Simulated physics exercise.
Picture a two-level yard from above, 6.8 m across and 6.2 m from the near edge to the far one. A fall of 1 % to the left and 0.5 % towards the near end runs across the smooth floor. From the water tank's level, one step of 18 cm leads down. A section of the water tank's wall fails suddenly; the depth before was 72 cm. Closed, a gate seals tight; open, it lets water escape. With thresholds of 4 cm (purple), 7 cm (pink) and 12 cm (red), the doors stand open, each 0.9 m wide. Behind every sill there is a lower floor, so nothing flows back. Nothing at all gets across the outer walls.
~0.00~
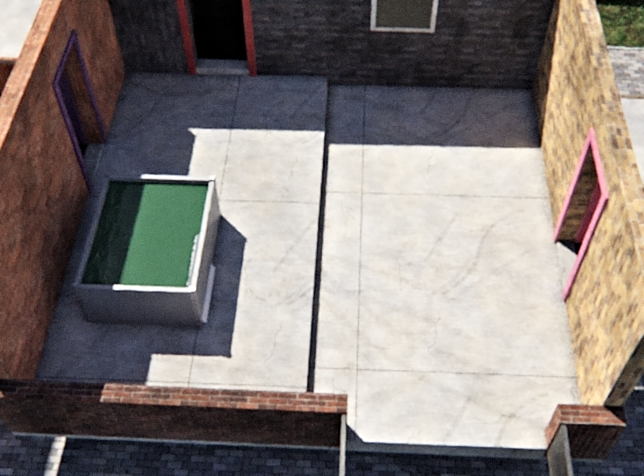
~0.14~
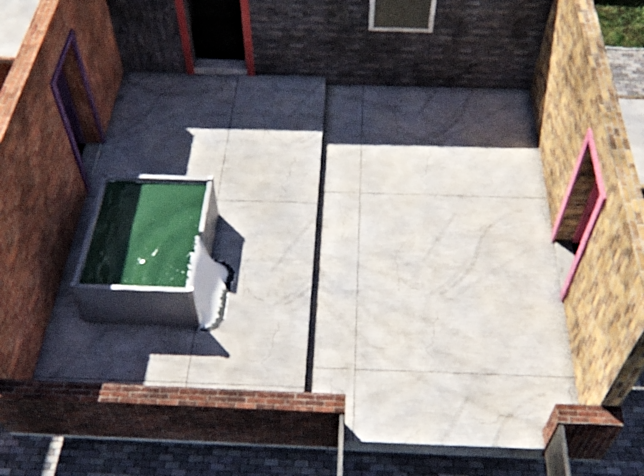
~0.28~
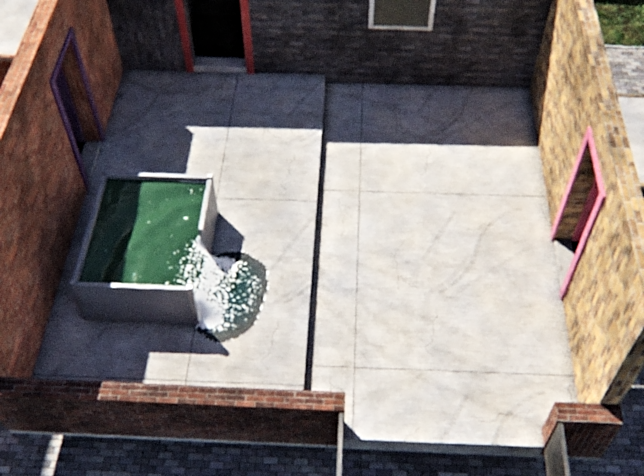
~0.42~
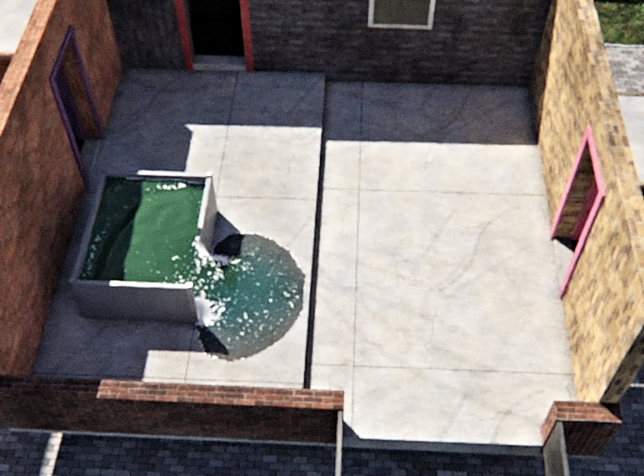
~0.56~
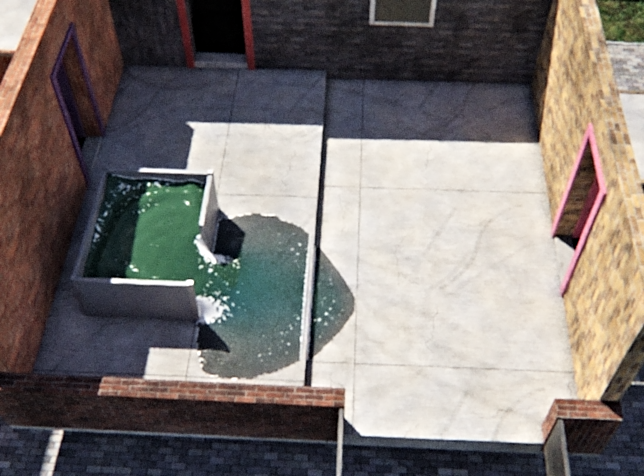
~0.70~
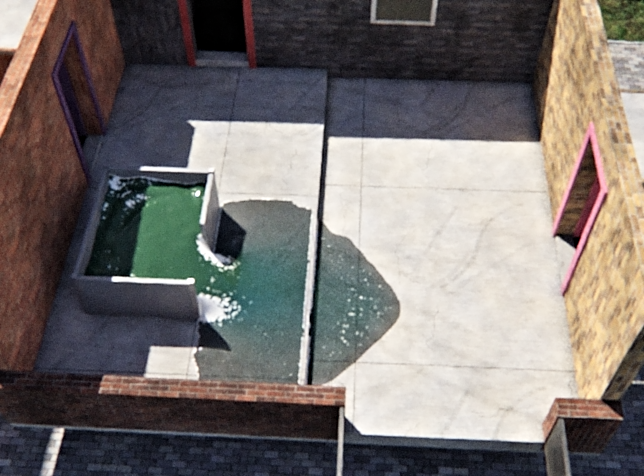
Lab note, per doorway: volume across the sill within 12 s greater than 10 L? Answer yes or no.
Purple door: No; pink door: Yes; red door: No.
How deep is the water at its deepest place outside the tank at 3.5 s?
About 18 cm at most.
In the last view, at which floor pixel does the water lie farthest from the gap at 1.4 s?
I'd mark it close to (558, 347).
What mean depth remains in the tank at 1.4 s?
It averages close to 43 centimetres.
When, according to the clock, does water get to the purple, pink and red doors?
Purple not within the 12 s, pink 1.6 s, red not in the 12 s.
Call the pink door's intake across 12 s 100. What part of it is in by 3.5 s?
Some 75 per cent by then.
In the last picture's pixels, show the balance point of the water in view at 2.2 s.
At about (264, 282).
After 1.4 s water covers 35 % of the floor and is deepest (32 cm) near (218, 291); purple door not reached, pink door not reached, red door not reached.
After 2.2 s water covers 45 % of the floor and is deepest (26 cm) near (569, 424); purple door not reached, pink door 16 cm at the sill, 6 L in, red door not reached.
After 3.5 s water covers 50 % of the floor and is deepest (18 cm) near (521, 396); purple door not reached, pink door 12 cm at the sill, 46 L in, red door not reached.
After 7.0 s water covers 60 % of the floor and is deepest (10 cm) near (328, 78); purple door not reached, pink door 4 cm at the sill, 61 L in, red door not reached.
After 12.0 s water covers 65 % of the floor and is deepest (9 cm) near (303, 412); purple door not reached, pink door 1 cm at the sill, 61 L in, red door not reached.
